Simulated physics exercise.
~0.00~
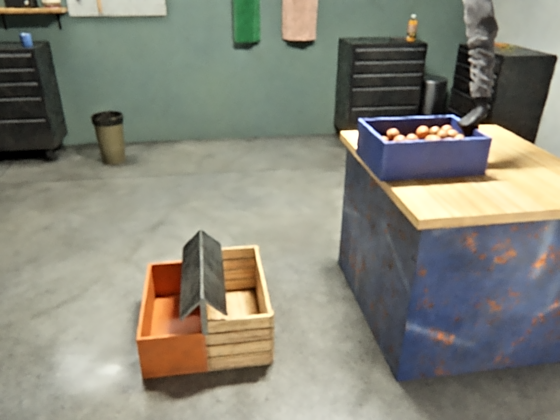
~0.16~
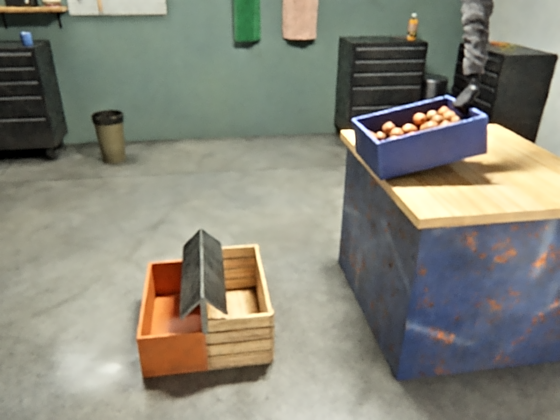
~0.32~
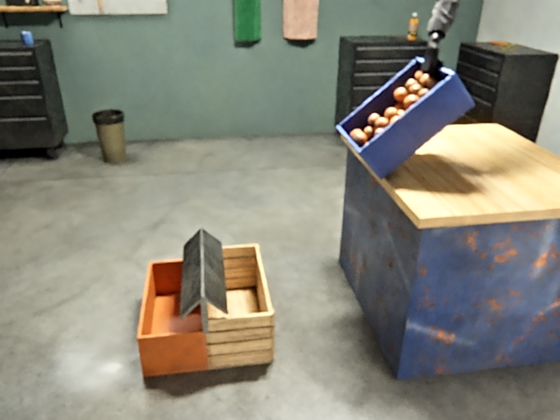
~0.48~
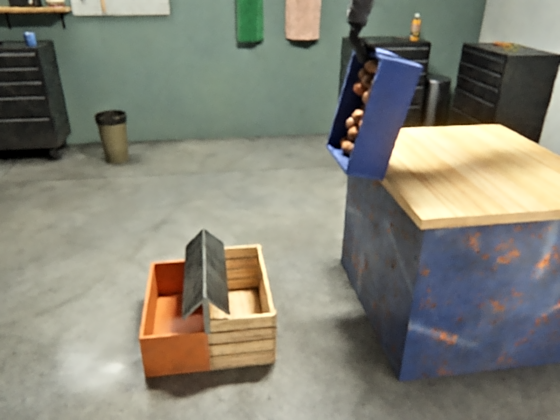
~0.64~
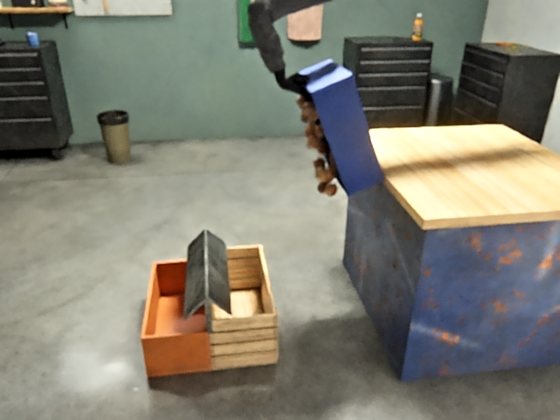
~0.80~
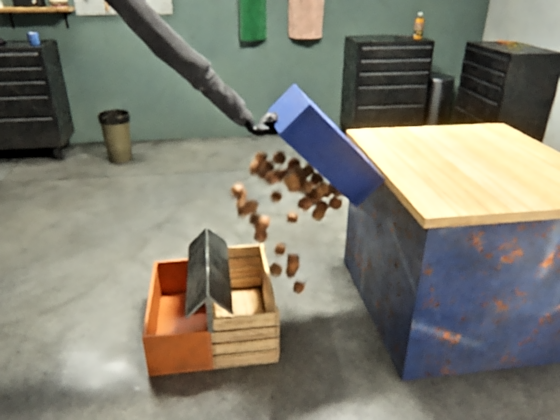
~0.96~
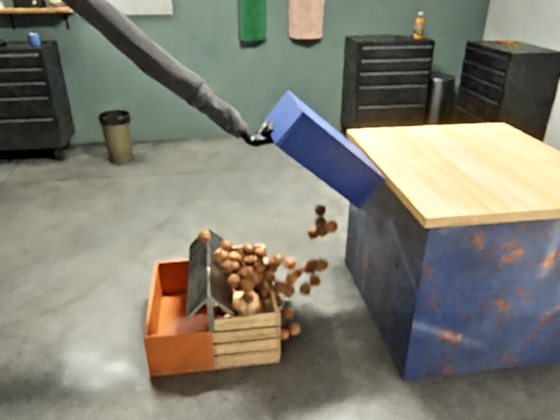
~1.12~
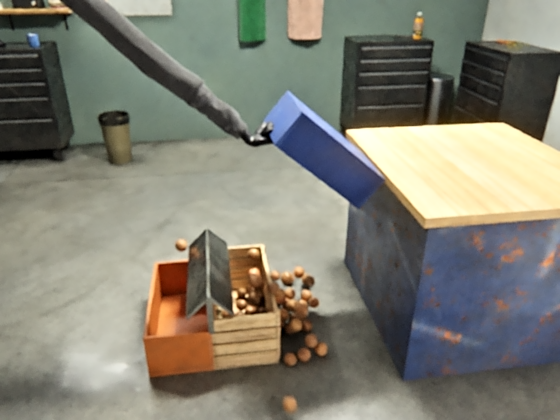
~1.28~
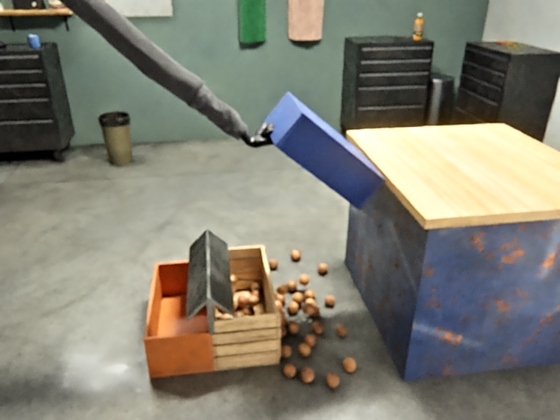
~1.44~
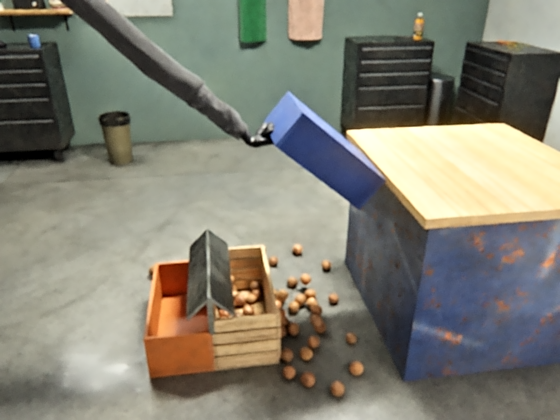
The clip opens on a blue crate of round brown onions resting on a wooden-topped bench, with a wooden tote and an orange box joined below it under a dark, roof-shaped splitter. A dark arm grips the crate and tilts it steadily leftward over the bench's edge. As it tips past upright, the onions spill out and tumble down in a loose cluster. Many land in the wooden tote, while others drop beside it and roll across the floor toward the bench. The crate hangs upturned and still, with onions in the tote and scattered to its right, and none visible in the orange box.
